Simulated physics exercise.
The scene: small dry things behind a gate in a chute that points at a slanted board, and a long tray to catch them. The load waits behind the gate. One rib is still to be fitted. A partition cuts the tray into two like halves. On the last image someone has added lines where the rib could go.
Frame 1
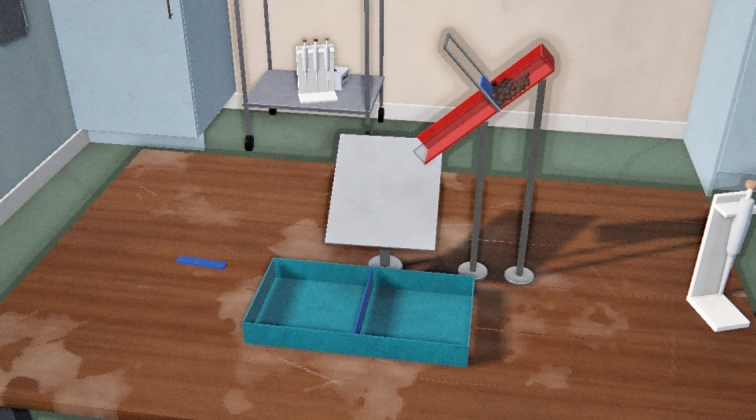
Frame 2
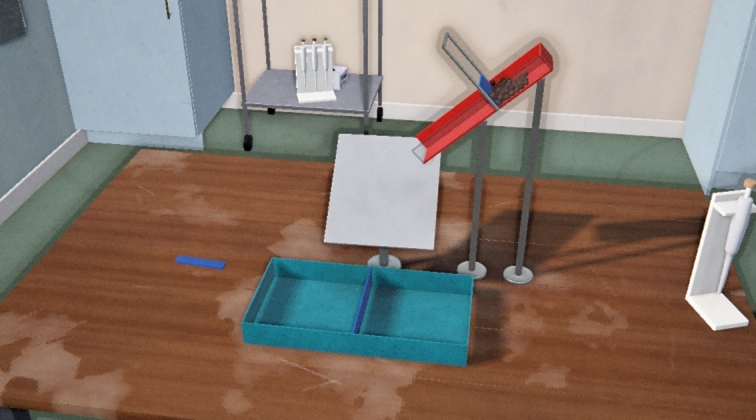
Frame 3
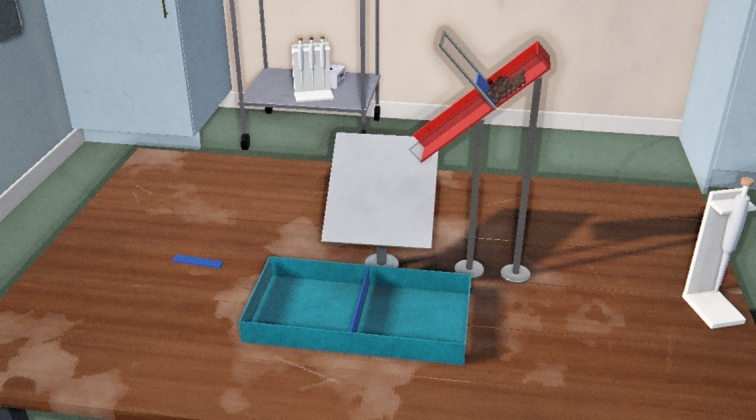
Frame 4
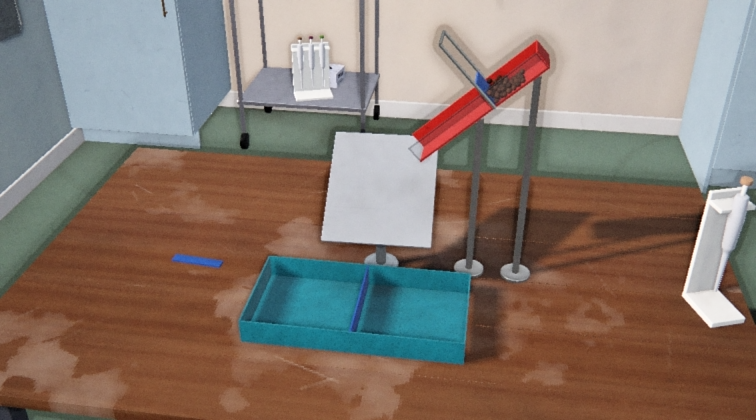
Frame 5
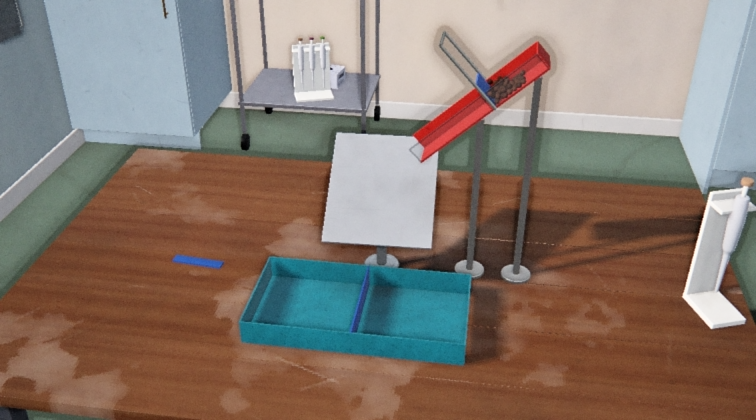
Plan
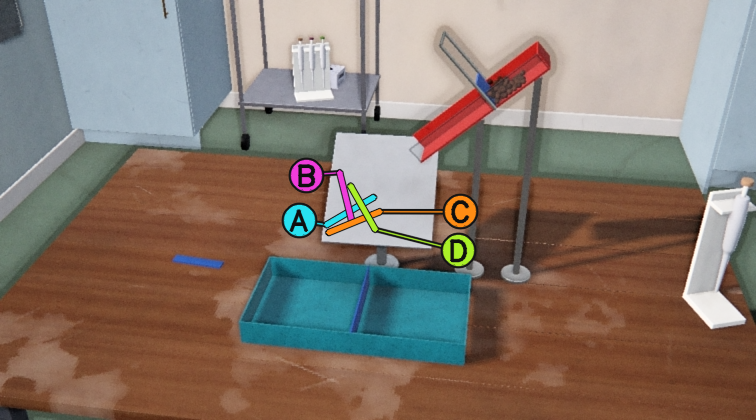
A red chute on tall stands held a clump of small dark berries behind its shut gate, near a tilted white board and a divided teal tray, and nothing noticeably moved.
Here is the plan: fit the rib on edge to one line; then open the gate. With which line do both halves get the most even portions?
Choose B.
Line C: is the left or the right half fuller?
Left.
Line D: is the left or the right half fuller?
More lands on the right.
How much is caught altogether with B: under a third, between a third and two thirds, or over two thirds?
Over two thirds.
On the marked copy, line A from (373, 197) to (326, 224); line B from (339, 172) to (351, 219); line C from (379, 211) to (328, 232); line D from (350, 185) to (375, 229).
With A, of what is caught, most in the left half, about a quarter in the right.
With B, of what is caught, about half in the left half, about half in the right.
With C, of what is caught, most in the left half, about a quarter in the right.
With D, of what is caught, a small part in the left half, most in the right.
